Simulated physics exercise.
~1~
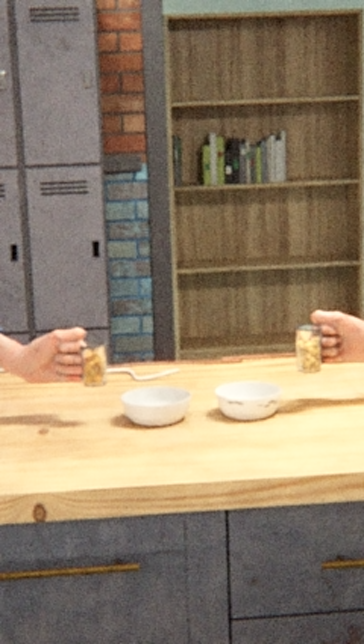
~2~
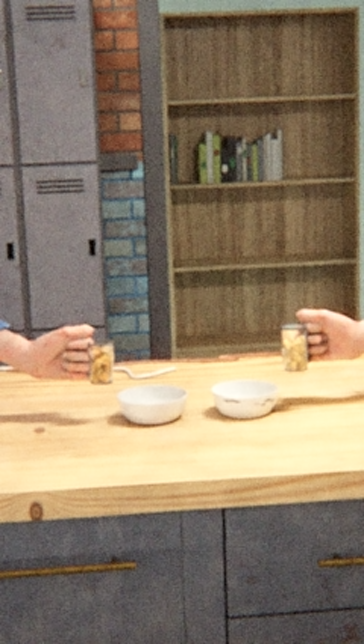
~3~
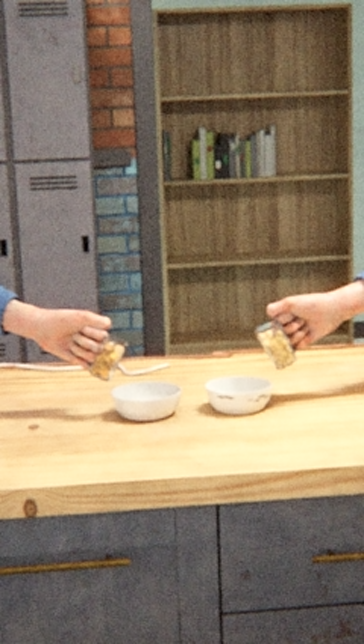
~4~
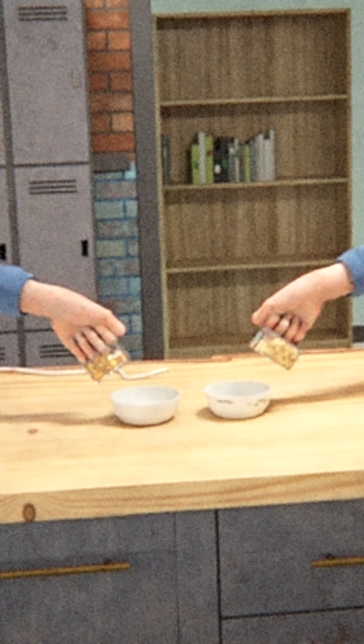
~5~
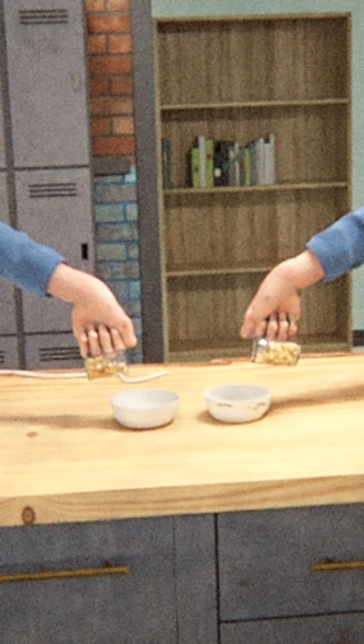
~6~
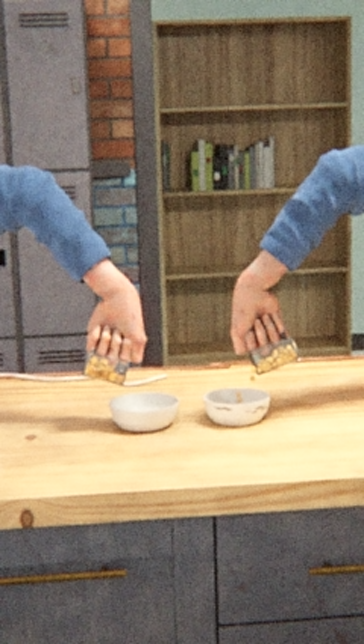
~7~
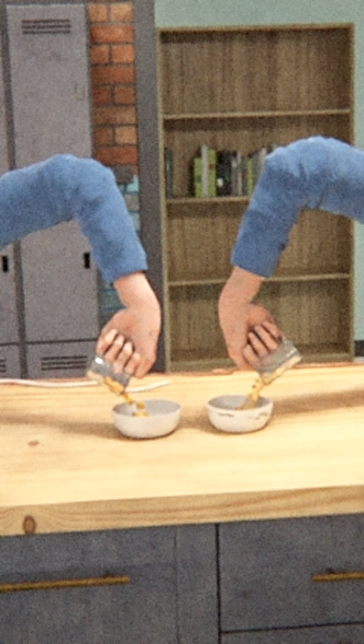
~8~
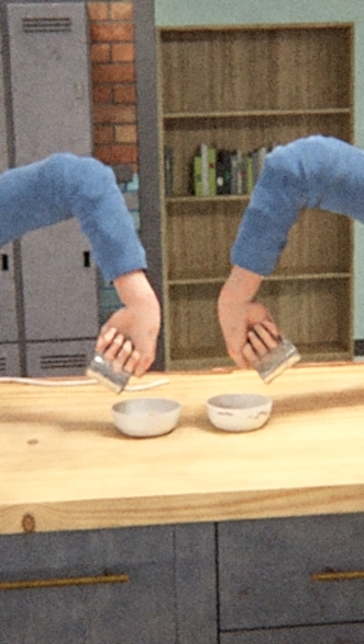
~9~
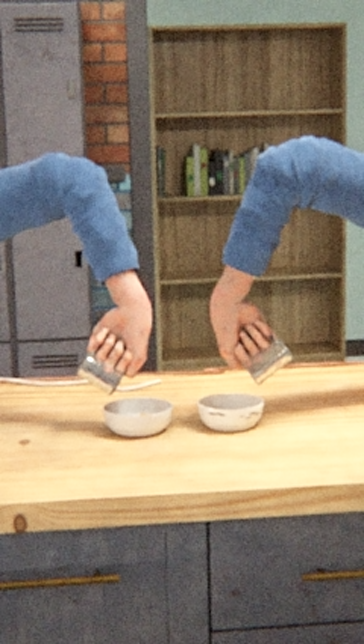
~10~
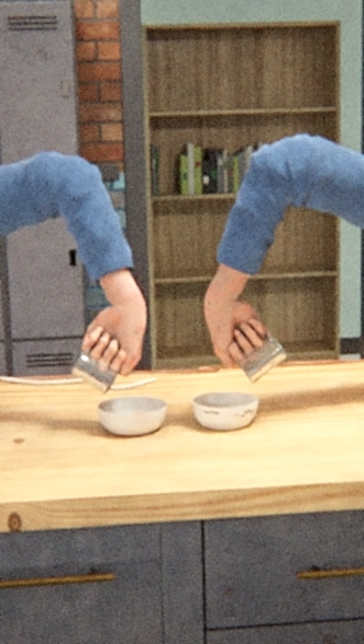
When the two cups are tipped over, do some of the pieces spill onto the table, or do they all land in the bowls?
They all land in the bowls. The left bowl and the right bowl each catch everything from the cup above, and the table around them stays clear.
